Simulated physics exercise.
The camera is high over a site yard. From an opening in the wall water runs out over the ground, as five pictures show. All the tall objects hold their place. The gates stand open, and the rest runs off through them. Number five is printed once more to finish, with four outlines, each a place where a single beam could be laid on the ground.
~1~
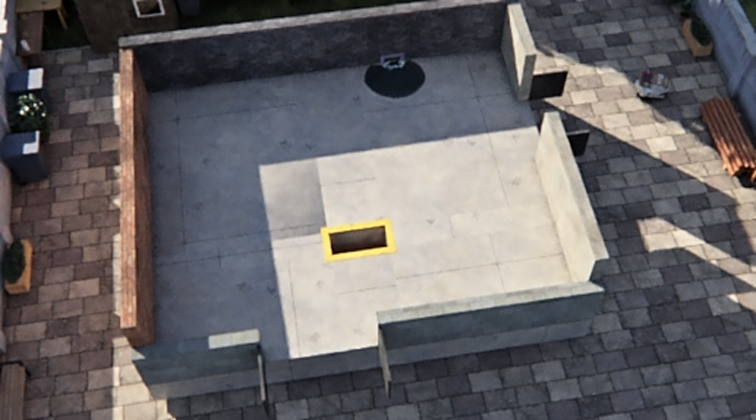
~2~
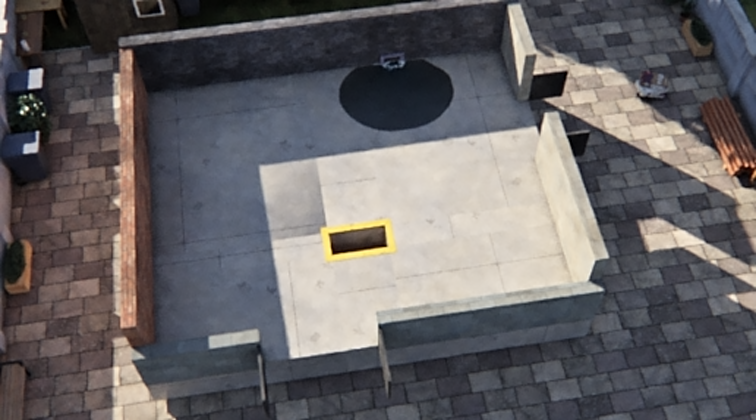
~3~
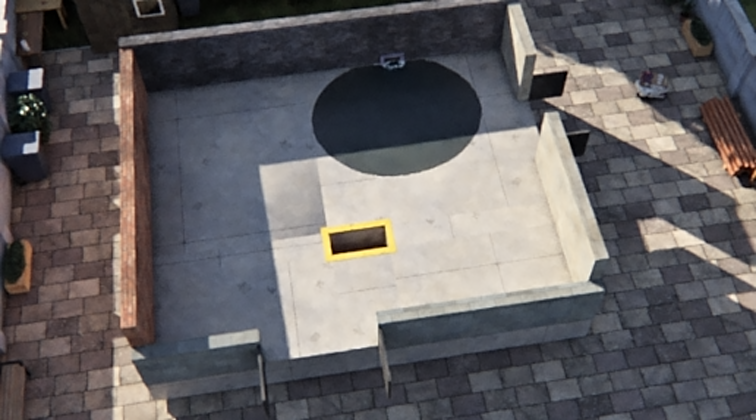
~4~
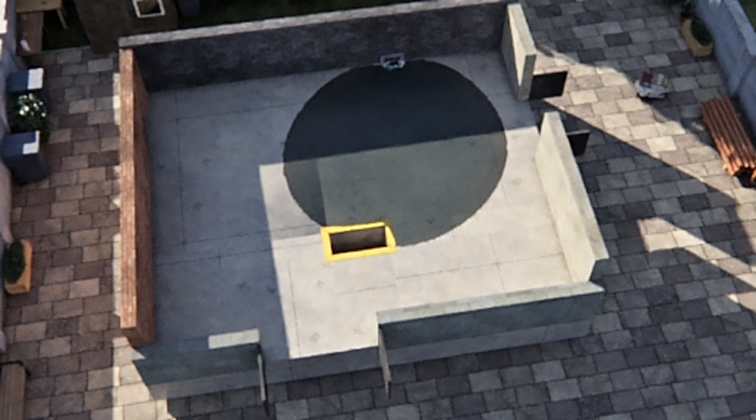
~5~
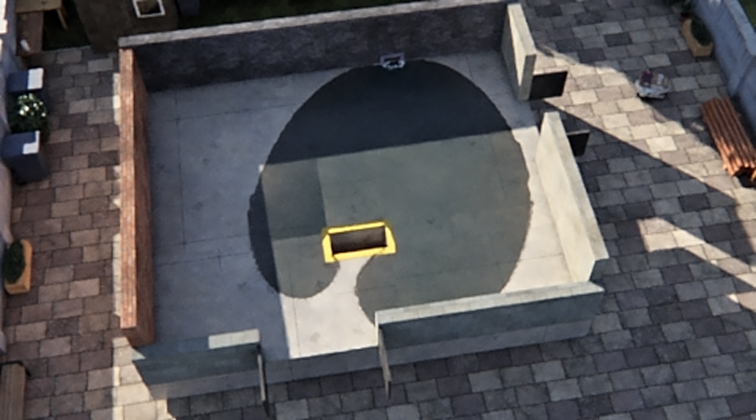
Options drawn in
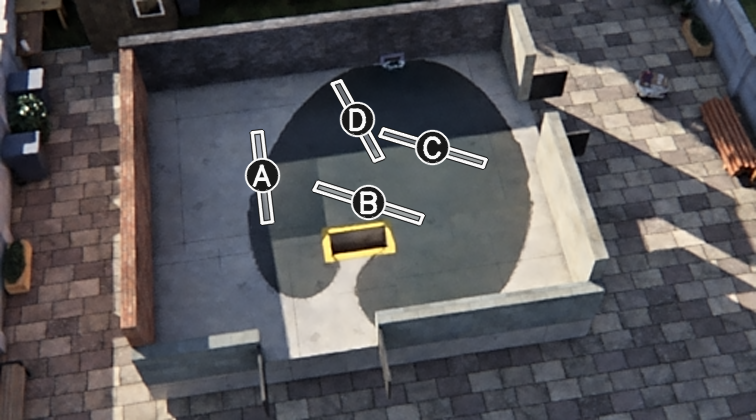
The video shows a walled yard from above as a dark wet patch spreads from an outlet by the back wall across the pale floor, reaching the yellow-edged drain and then extending around both sides of it.
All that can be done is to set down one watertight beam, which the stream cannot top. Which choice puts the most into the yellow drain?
Go for A.
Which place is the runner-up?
C it is.
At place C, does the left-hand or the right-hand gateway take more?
More leaves on the left.
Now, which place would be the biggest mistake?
B.
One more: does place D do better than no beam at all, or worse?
Place D is worse.
In white, A from (267, 222) to (257, 132); B from (316, 186) to (421, 219); C from (381, 132) to (484, 163); D from (336, 82) to (378, 159).
With A, about 33 % of the stream goes into the yellow drain, about 64 % out by the gates.
With B, next to none of the stream goes into the yellow drain, about 95 % out by the gates.
With C, about 22 % of the stream goes into the yellow drain, about 75 % out by the gates.
With D, about 17 % of the stream goes into the yellow drain, about 74 % out by the gates.
